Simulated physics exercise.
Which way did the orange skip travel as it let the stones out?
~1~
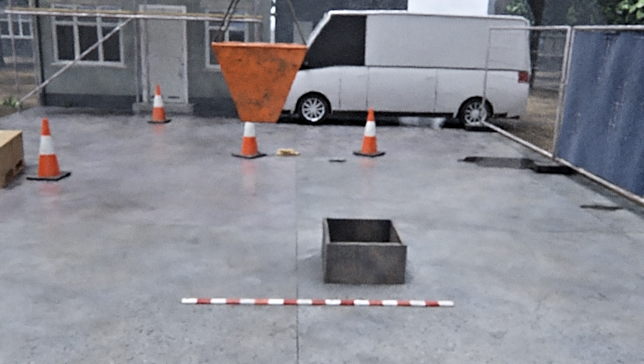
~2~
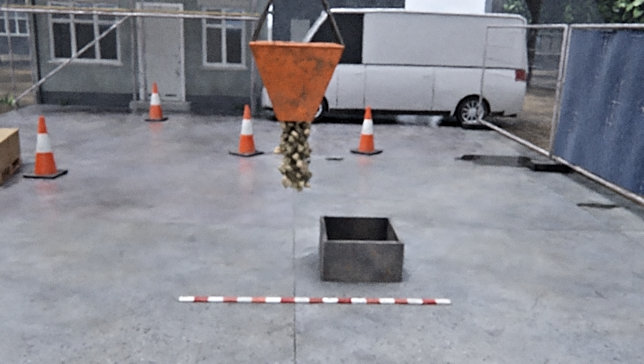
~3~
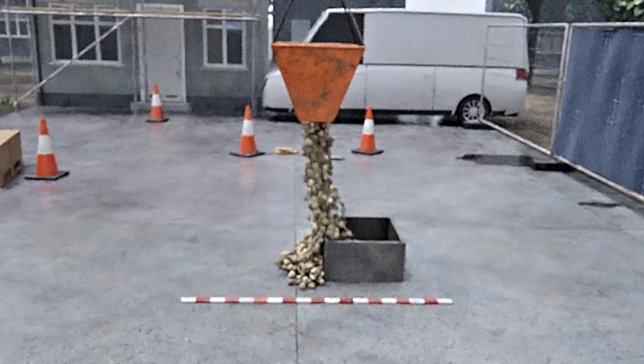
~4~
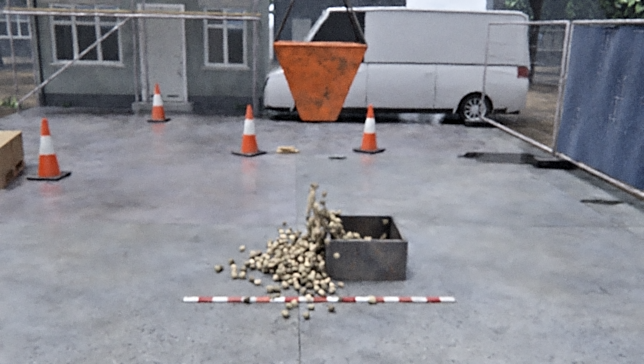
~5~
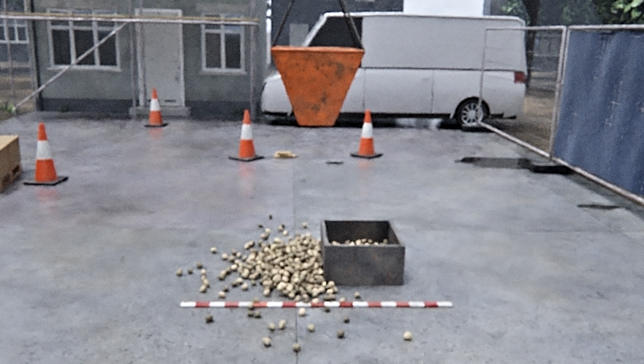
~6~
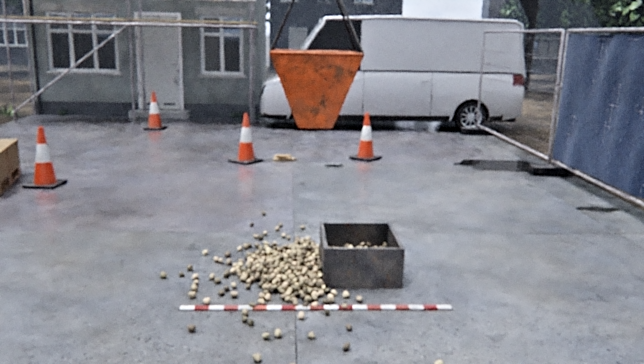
It travelled to the right, towards the side where the bin stood.
